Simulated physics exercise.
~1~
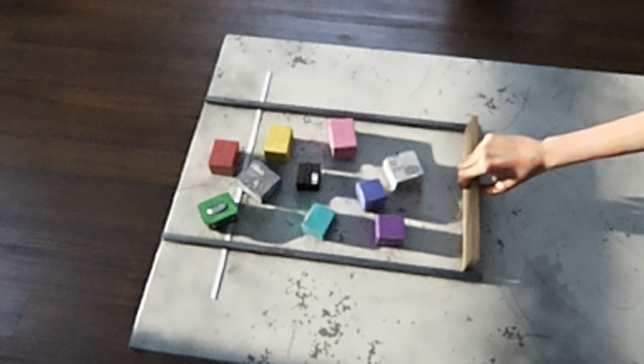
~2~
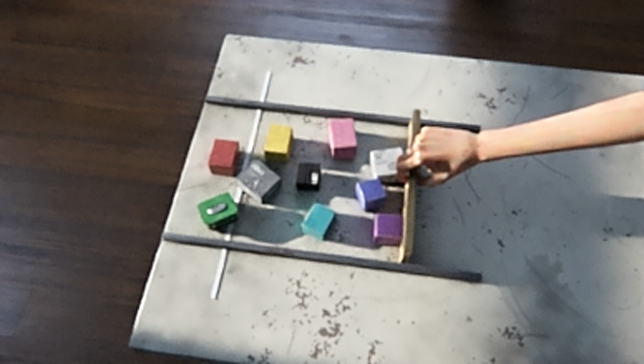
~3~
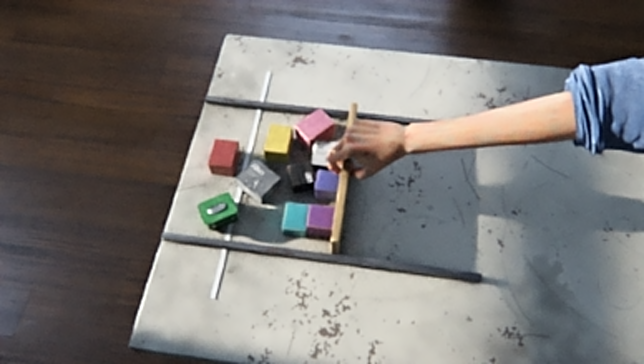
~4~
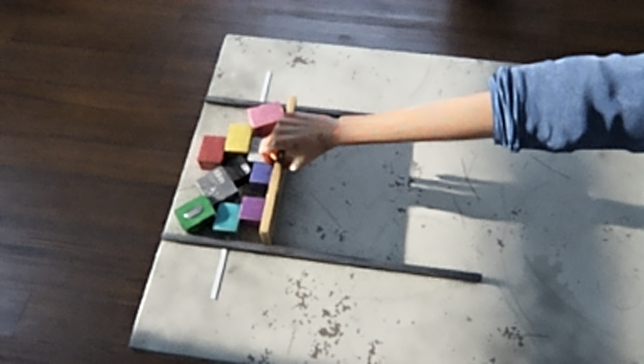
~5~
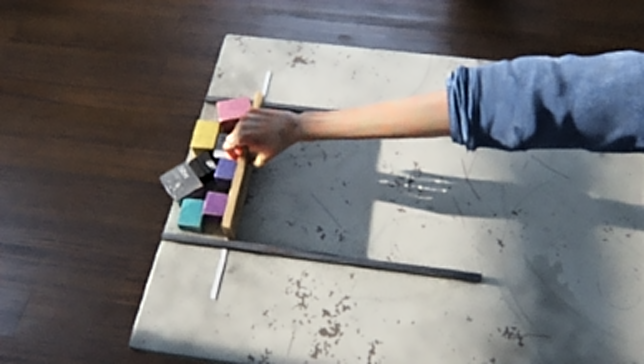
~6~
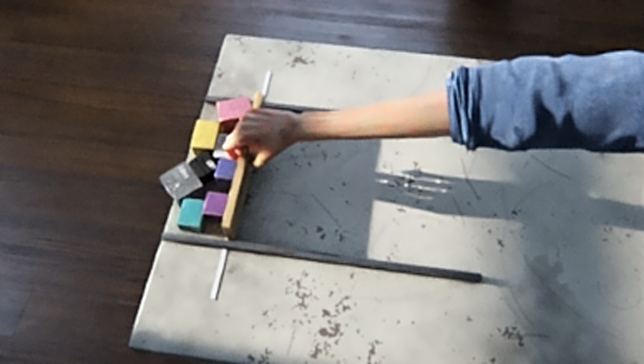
On a worn pale tabletop, a hand slid a wooden board leftward between two dark rails, gathering small colourful blocks into a tight bunch and pushing them toward the edge, until it stopped at the tape with the red and green ones gone from the table.
